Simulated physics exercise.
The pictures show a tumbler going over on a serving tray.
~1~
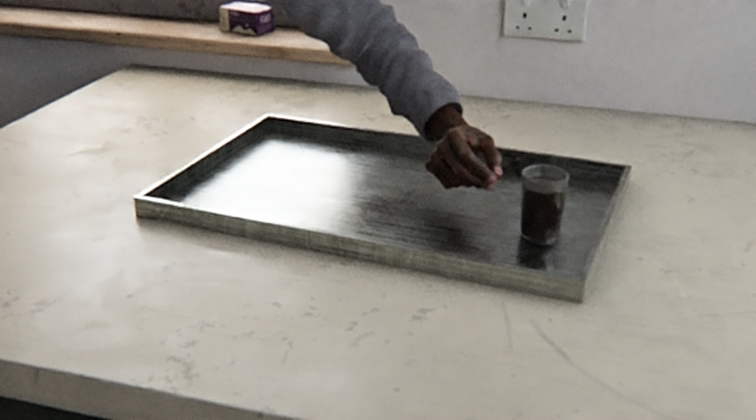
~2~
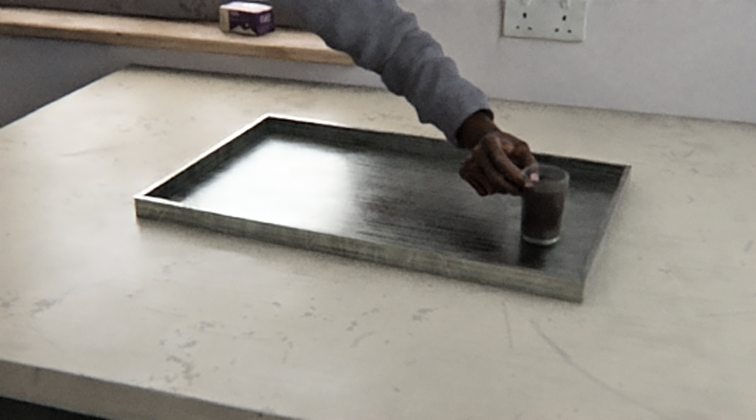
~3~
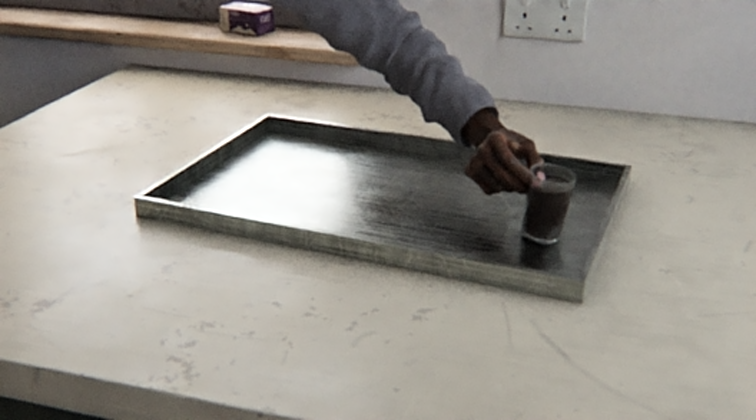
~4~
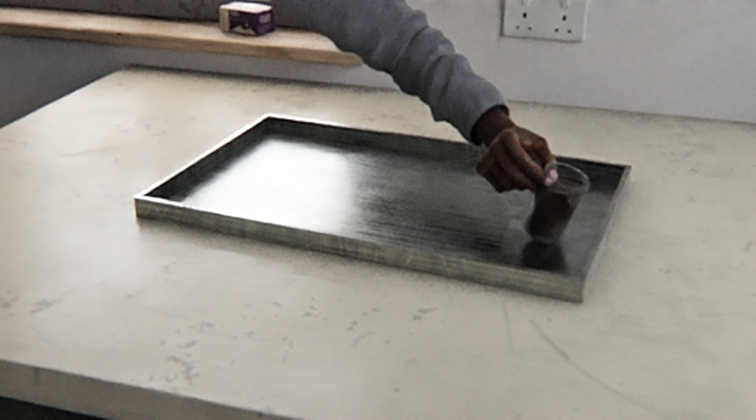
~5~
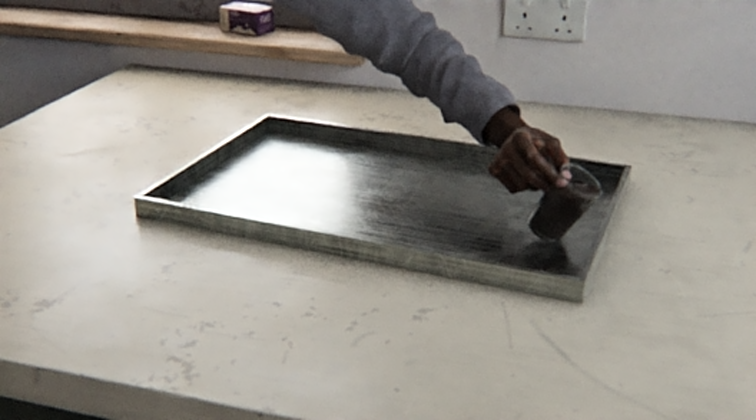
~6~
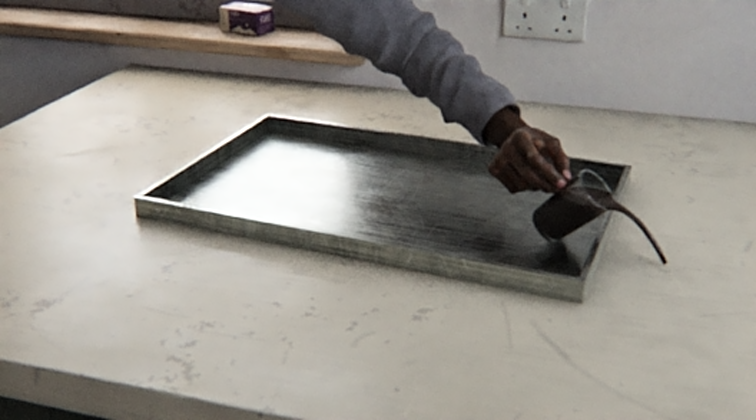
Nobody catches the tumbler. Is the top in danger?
In the end it gets out on to the top.
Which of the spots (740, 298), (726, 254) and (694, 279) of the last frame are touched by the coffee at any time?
The first is soaked; the next in the puddle; the last wet.
Shortly, the tumbler lies across the rim; the puddle covers about as much as a plate; it has landed past the rim.
Then, the puddle covers about as much as a tray; it has landed past the rim.
At the finish, the puddle covers about as much as a tray; it has landed past the rim.
